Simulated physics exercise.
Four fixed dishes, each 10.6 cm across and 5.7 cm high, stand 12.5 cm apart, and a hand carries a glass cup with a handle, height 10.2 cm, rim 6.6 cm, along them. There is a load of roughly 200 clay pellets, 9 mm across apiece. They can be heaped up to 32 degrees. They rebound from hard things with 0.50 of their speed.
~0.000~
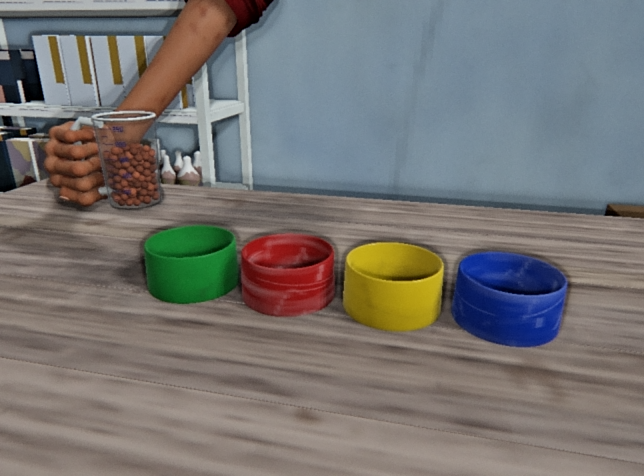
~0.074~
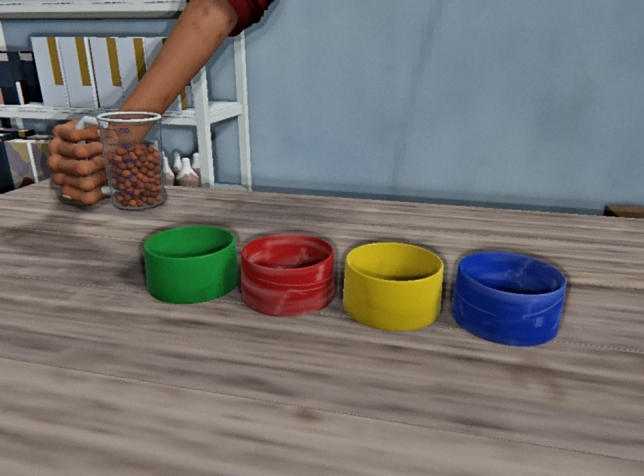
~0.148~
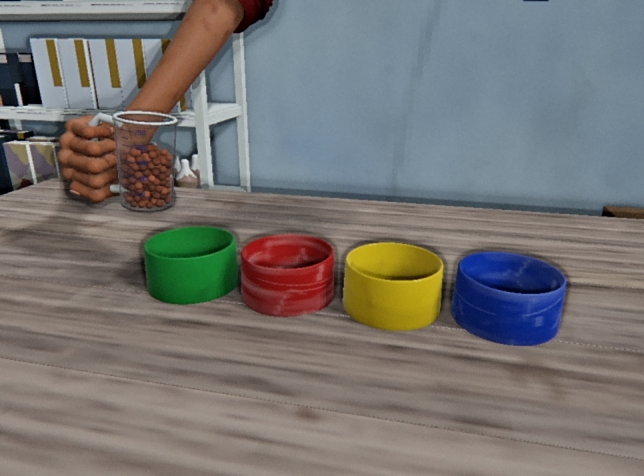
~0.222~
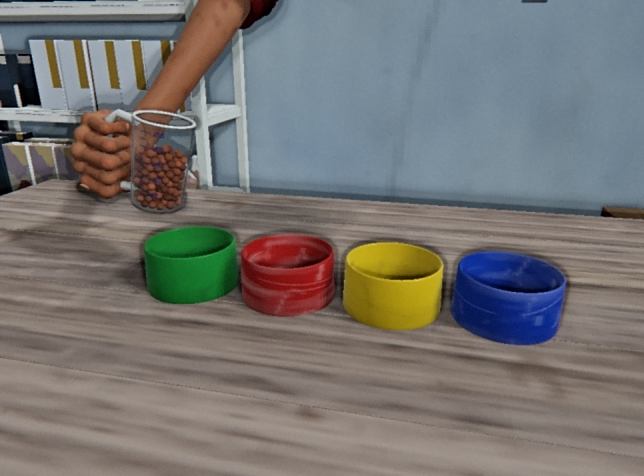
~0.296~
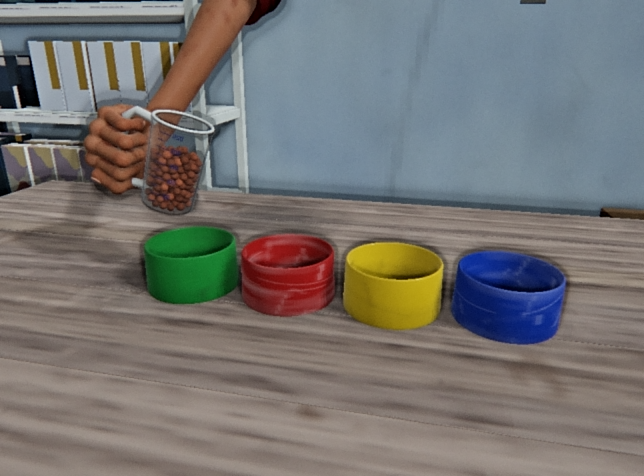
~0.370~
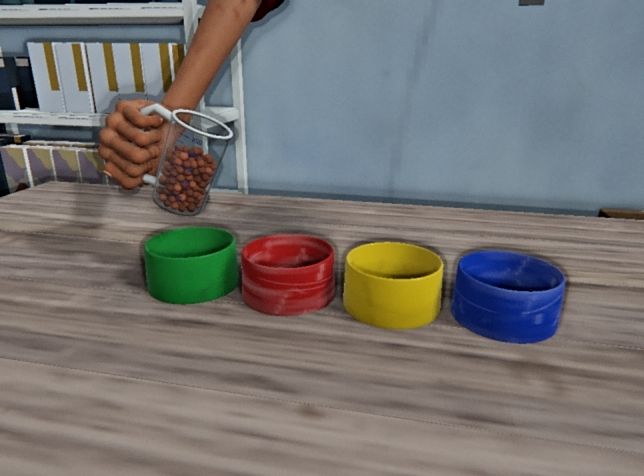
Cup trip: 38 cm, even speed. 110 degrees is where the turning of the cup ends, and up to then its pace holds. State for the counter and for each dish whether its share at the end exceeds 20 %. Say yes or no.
Red: No, blue: Yes, green: No, yellow: No, counter: No.
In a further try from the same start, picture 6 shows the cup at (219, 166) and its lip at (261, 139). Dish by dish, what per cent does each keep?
Per cent kept: Red 0; blue 100; green 0; yellow 0.
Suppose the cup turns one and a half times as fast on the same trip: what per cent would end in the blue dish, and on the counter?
Blue: 60, counter: 10.
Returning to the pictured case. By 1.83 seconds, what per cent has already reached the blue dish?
I'd put it at about 65 % by that time.
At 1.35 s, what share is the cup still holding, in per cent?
Roughly 100 per cent.
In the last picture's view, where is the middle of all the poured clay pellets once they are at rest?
Somewhere around (515, 303) in the final frame.
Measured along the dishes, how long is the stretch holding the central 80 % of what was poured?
I'd estimate close to 5 cm.
After 0.96 s, tilt 69 degrees; cup holds 100 %.
After 1.35 s, tilt 99 degrees; cup holds 100 %.
After 1.83 s, tilt 110 degrees; cup holds 30 %, blue 65 %.
By 2.9 s all is still; red 0 %, blue 100 %, green 0 %, yellow 0 %, counter 0 %.
